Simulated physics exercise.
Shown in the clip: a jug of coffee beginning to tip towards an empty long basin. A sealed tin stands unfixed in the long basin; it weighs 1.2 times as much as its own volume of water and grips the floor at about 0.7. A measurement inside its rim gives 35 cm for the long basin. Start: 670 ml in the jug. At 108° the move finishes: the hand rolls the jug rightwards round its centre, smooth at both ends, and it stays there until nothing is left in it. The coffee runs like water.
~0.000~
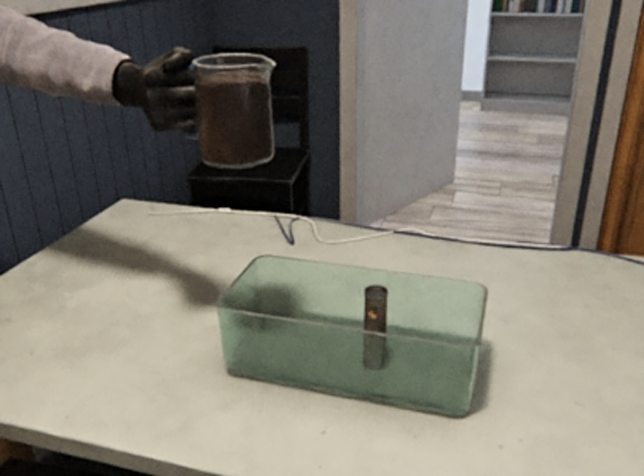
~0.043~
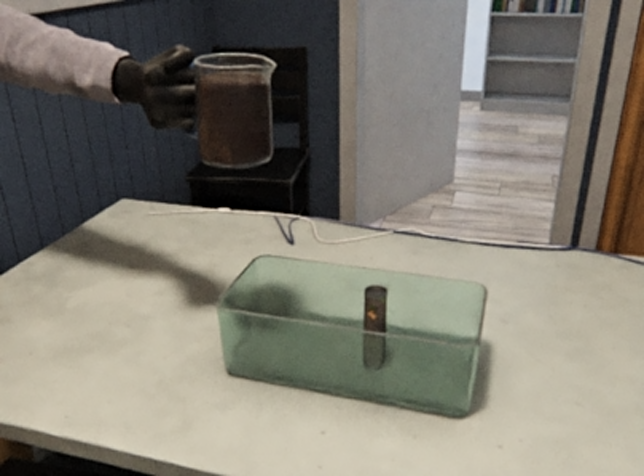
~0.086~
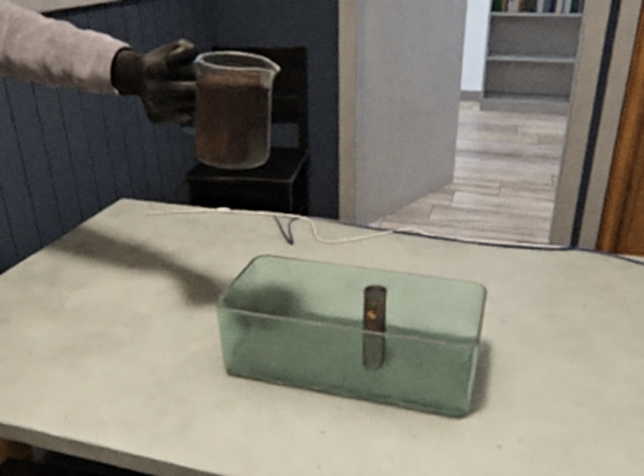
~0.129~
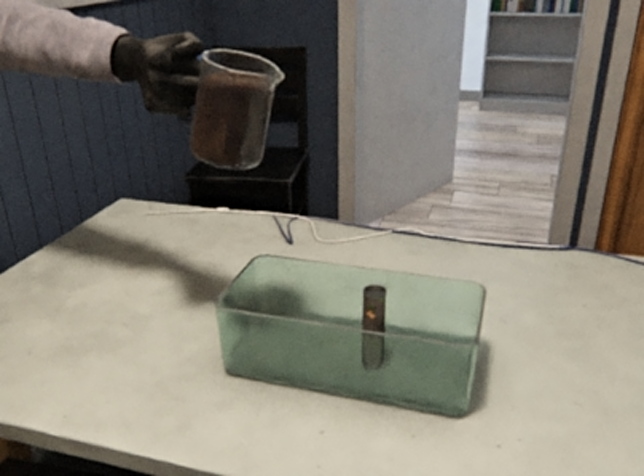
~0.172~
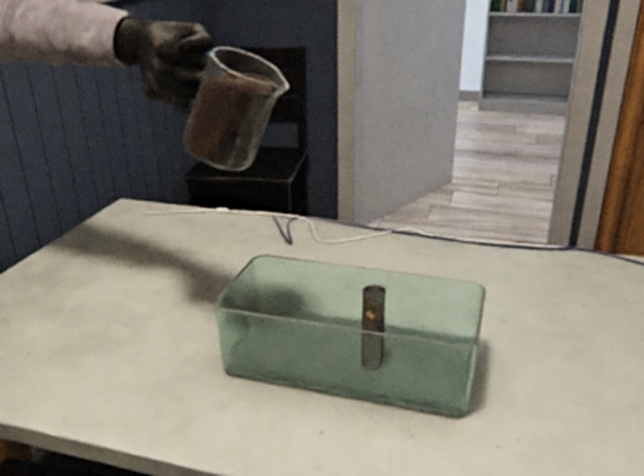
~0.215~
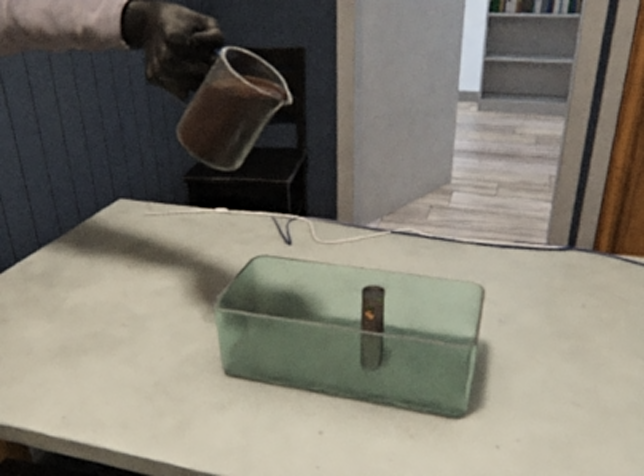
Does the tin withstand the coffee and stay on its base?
Most likely it will capsize.
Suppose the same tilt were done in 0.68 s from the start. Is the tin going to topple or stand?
Then the tin tumbles.
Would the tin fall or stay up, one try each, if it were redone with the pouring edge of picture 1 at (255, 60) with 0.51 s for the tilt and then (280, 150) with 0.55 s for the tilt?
Try 1: Still standing; try 2: Still standing.
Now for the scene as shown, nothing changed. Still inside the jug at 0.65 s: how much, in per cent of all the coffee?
Near 20 in a hundred.
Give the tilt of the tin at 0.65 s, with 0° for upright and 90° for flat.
I'd say it's tipped close to 5 degrees.
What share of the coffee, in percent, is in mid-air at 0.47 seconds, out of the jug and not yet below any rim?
At that moment, about 34 percent.
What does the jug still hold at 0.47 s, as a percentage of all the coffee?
Portion remaining: Approx. 64 per cent.
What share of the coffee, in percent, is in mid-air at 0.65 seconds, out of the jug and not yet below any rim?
Something like 36 per cent is in the air then.
After 0.47 s the tilt is 102° and 63 per cent is still to pour; the tin stands where it began.
After 0.65 s the tilt is 108° and 20 per cent is still to pour; the tin leans 6°.
After 0.84 s the tilt is 108° and 4 per cent is still to pour; the tin leans 56°.
After 1.05 s the tilt is 108° and 0 per cent is still to pour; the tin lies on its side.
In the end the tin lies on its side.
